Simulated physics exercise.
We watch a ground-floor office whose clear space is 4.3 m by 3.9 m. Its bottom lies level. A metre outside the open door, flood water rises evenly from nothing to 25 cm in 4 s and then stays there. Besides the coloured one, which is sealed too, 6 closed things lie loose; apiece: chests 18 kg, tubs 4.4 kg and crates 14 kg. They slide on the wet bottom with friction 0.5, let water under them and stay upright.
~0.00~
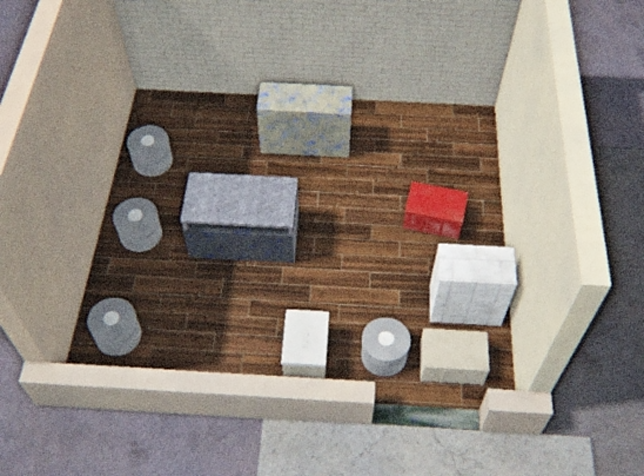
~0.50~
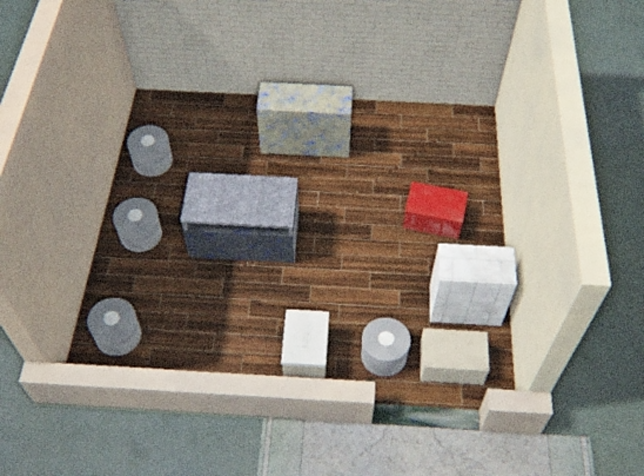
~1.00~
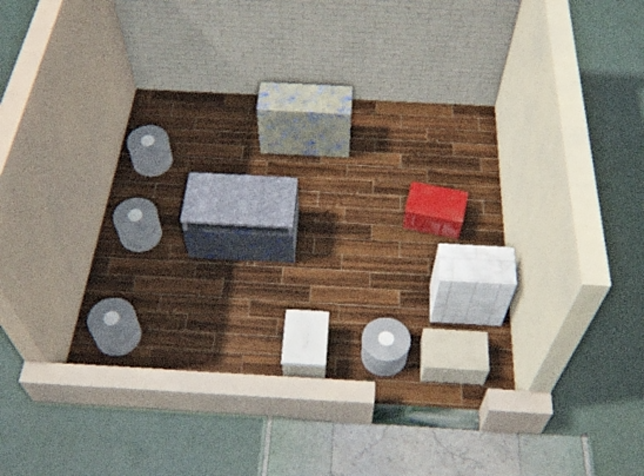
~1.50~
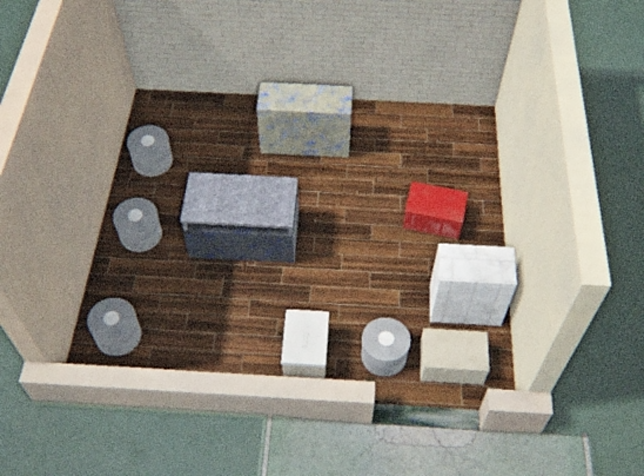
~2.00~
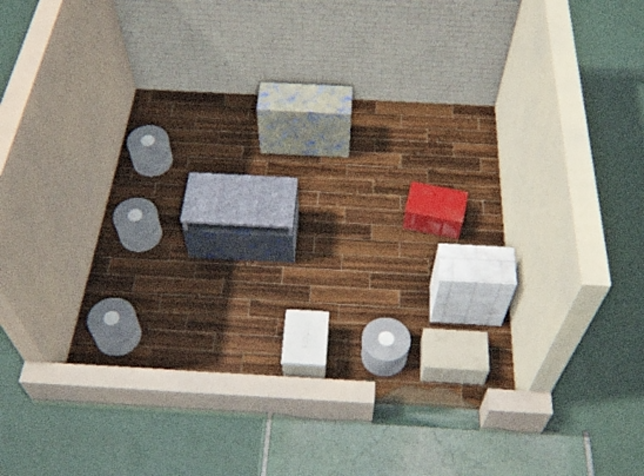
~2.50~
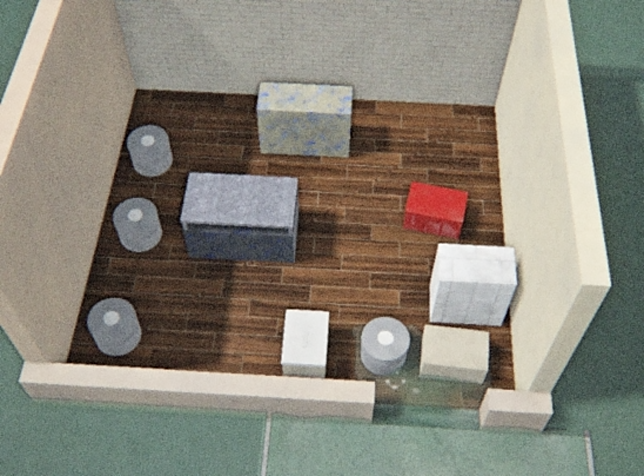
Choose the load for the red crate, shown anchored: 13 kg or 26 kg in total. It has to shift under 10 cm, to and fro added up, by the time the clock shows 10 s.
For it, only the higher weight holds it.
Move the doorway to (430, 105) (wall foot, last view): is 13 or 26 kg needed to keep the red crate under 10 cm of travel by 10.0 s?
Then neither weight holds it.
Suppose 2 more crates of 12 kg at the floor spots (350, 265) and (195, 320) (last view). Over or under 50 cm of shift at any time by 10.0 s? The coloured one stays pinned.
In turn: More, short of it.
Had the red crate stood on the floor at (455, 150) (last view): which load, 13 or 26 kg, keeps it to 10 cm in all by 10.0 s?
Neither holds.
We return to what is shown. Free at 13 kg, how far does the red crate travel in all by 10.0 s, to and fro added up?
About 40 cm.
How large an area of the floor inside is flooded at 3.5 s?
Roughly 2.5 m2.
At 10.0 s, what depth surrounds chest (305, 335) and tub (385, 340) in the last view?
Roughly 5 and 11 cm.
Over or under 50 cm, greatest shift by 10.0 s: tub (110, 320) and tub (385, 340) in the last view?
In turn: Past it, past it.
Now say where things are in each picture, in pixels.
The red crate at (437, 202), on the bottom; 0.0 m2 under water; 0 of 7 have shifted, in the first picture.
The red crate at (437, 202), on the bottom; 0.0 m2 under water; 0 of 7 have shifted, in the second picture.
The red crate at (437, 202) rests on the ground; 0.0 m2 under water; 0 of 7 have shifted, in the third picture.
The red crate at (437, 202) rests on the ground; 0.0 m2 under water; 0 of 7 have shifted, in the fourth picture.
The red crate at (437, 202) rests on the ground; water covers 0.1 m2; 0 of 7 have shifted, in the fifth picture.
The red crate at (437, 202), on the bottom; water covers 0.4 m2; 0 of 7 have shifted, in the sixth picture.
After 3.5 s the red crate would be 0 cm from its start with 13 kg and 0 cm from its start with 26 kg; 0 cm of water round it then.
After 4.5 s the red crate would be 0 cm from its start with 13 kg and 0 cm from its start with 26 kg; 3 cm of water round it then.
After 7.0 s the red crate would be 0 cm from its start with 13 kg and 0 cm from its start with 26 kg; 3 cm of water round it then.
After 10.0 s the red crate would be 41 cm from its start with 13 kg and 0 cm from its start with 26 kg; 8 cm of water round it then.
